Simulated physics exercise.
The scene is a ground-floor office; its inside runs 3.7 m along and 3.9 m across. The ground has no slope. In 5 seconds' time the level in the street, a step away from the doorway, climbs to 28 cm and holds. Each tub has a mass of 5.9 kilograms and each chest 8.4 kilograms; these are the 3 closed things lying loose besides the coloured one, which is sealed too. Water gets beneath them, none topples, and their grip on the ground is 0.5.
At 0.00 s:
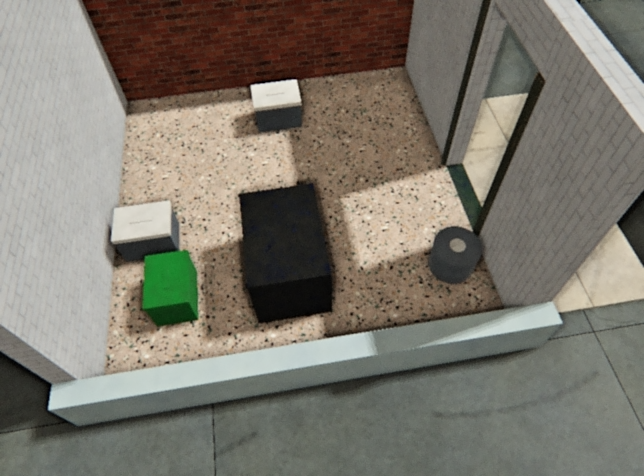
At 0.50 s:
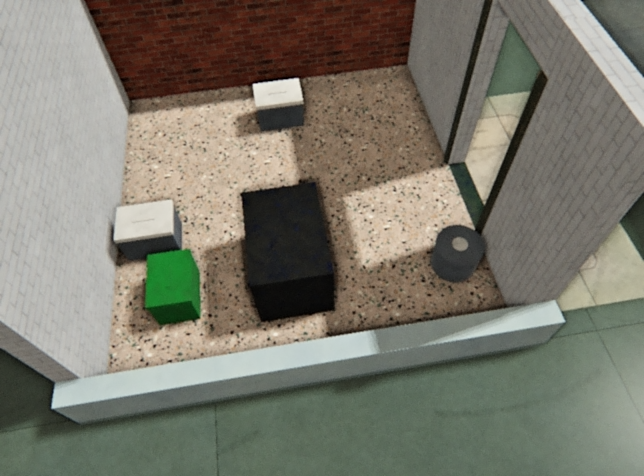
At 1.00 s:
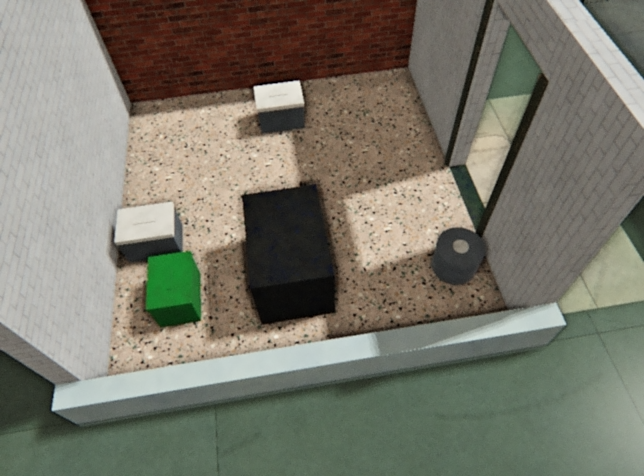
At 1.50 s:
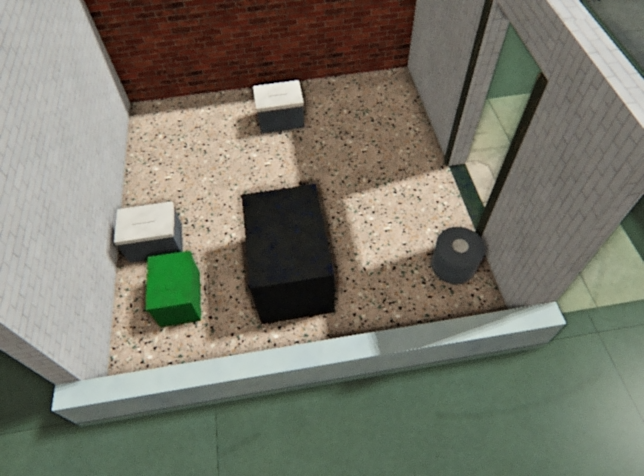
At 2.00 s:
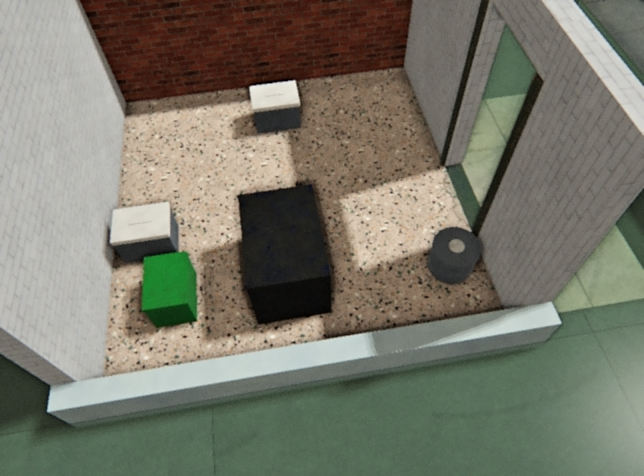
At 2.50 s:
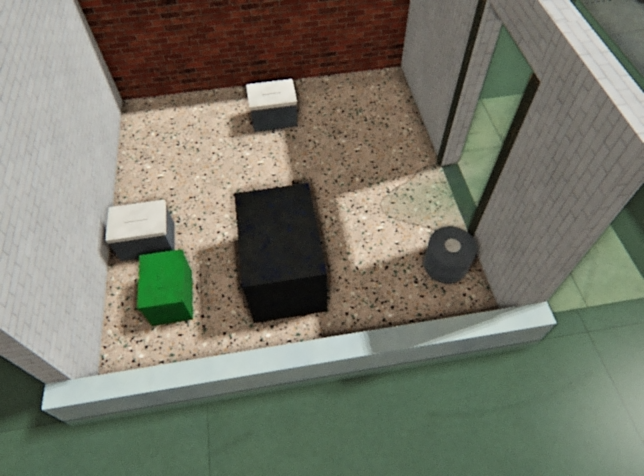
In the video, greenish water spreads over the pavement outside a brick-walled room holding a green box, a large black block, two white-topped boxes and a dark cylinder, then creeps through the doorway on the right; the objects stay put.
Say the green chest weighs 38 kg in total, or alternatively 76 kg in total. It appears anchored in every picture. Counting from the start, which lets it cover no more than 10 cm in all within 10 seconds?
I think both options pass.
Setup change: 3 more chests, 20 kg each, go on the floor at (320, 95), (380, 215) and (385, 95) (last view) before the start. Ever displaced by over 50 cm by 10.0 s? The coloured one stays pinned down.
The first comes out below the threshold, the second above the threshold, the third below the threshold.
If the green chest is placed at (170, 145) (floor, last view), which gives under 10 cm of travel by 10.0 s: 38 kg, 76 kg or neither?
The smaller is enough.
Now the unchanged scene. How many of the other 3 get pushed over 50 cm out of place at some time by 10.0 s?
I count 3.
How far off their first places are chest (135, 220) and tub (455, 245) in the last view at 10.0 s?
In that order: 80 cm, 60 cm.
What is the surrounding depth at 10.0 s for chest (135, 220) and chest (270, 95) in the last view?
Depth approx. 10 cm / 6 cm.
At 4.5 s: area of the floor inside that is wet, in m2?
6.0 m2.
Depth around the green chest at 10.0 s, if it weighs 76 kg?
About 11 cm.
After 3.5 s the green chest would be 0 cm from its start with 38 kg and 0 cm from its start with 76 kg; 0 cm of water round it then.
After 4.5 s the green chest would be 0 cm from its start with 38 kg and 0 cm from its start with 76 kg; 0 cm of water round it then.
After 7.0 s the green chest would be 0 cm from its start with 38 kg and 0 cm from its start with 76 kg; 3 cm of water round it then.
After 10.0 s the green chest would be 0 cm from its start with 38 kg and 0 cm from its start with 76 kg; 11 cm of water round it then.
